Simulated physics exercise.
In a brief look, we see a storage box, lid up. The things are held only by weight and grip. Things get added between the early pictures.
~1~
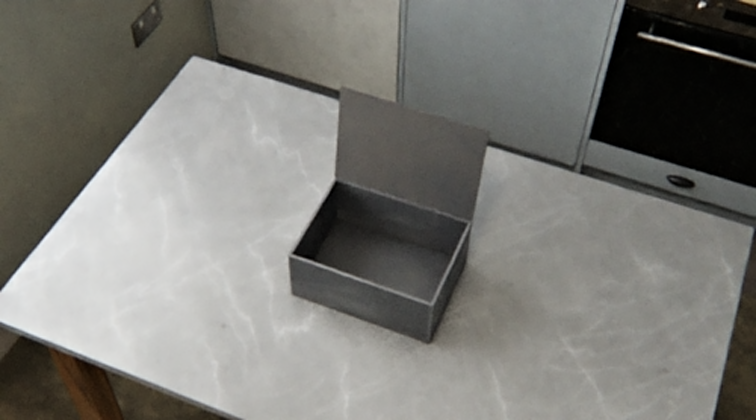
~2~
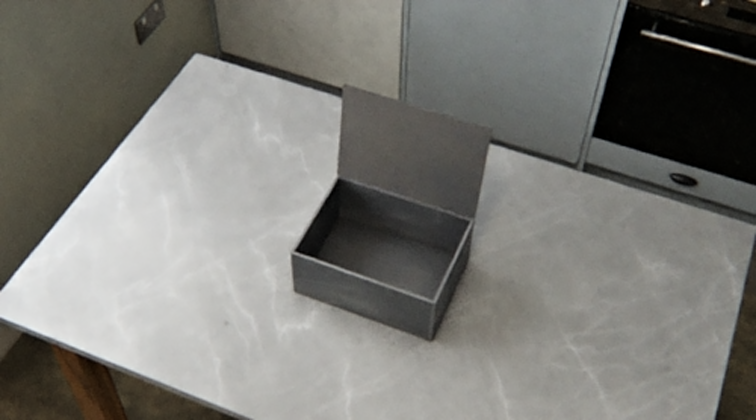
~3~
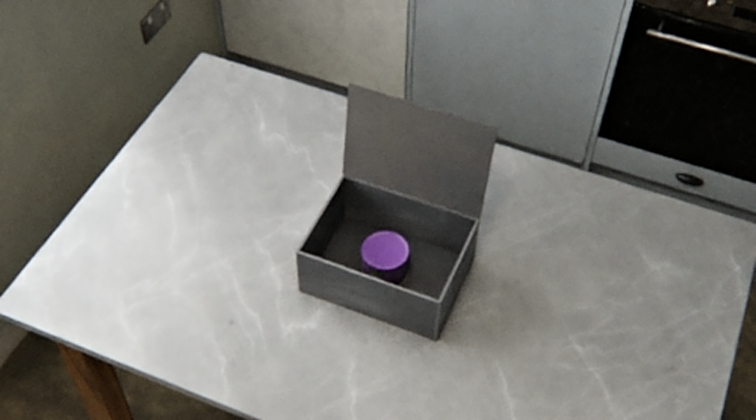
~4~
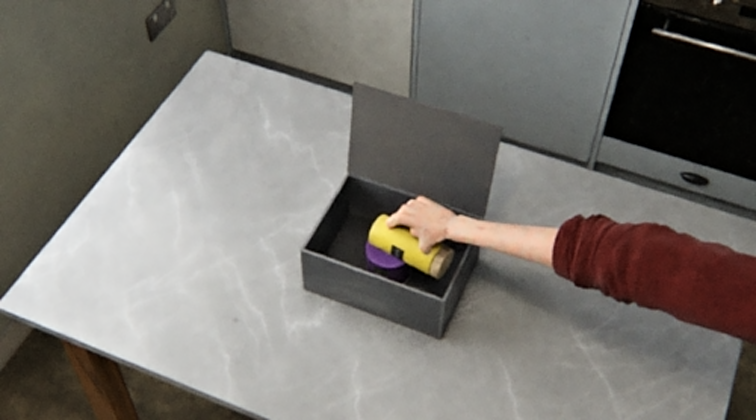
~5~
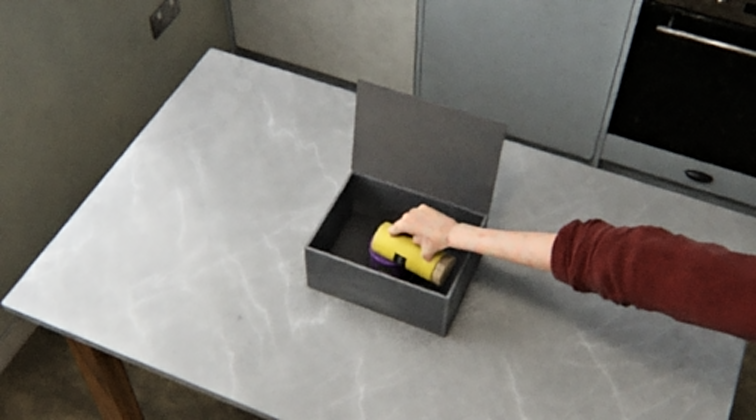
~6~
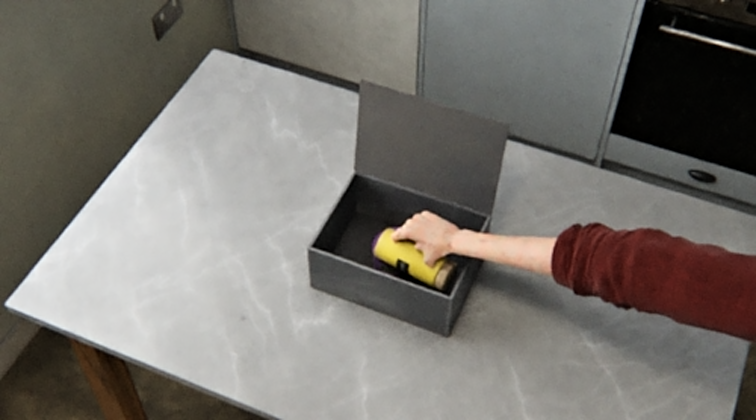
A hand in a dark red sleeve reaches in from the right and lowers a yellow jar on its side into an open dark grey box, after a purple tub appears inside it. The box stands with its lid raised on a pale marble-patterned table, seen from above in a kitchen with an oven at upper right. The view drifts very slightly as the hand keeps hold of the jar.
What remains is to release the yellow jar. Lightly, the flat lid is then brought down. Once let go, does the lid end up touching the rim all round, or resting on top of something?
The lid fits.
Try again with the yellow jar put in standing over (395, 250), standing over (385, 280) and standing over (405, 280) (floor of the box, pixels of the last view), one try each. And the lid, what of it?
The first time it is kept open, the next time it is kept open, and the last time it is kept open.
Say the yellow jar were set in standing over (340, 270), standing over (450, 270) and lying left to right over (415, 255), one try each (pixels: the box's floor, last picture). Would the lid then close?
The lid is kept from lowering the first try, is kept from lowering the second try and lowers completely the third try.
Then, 1.10 s later than the last frame, lid starting down; yellow jar moved about its own width near (390, 288).
Then, 1.90 s later than the last frame, lid 39° above the rim; yellow jar moved about its own width near (390, 288).
When it is over, lid shut; moved from the start, yellow jar; purple tub as before. End places, in pixels of the last picture, yellow jar near (390, 288).
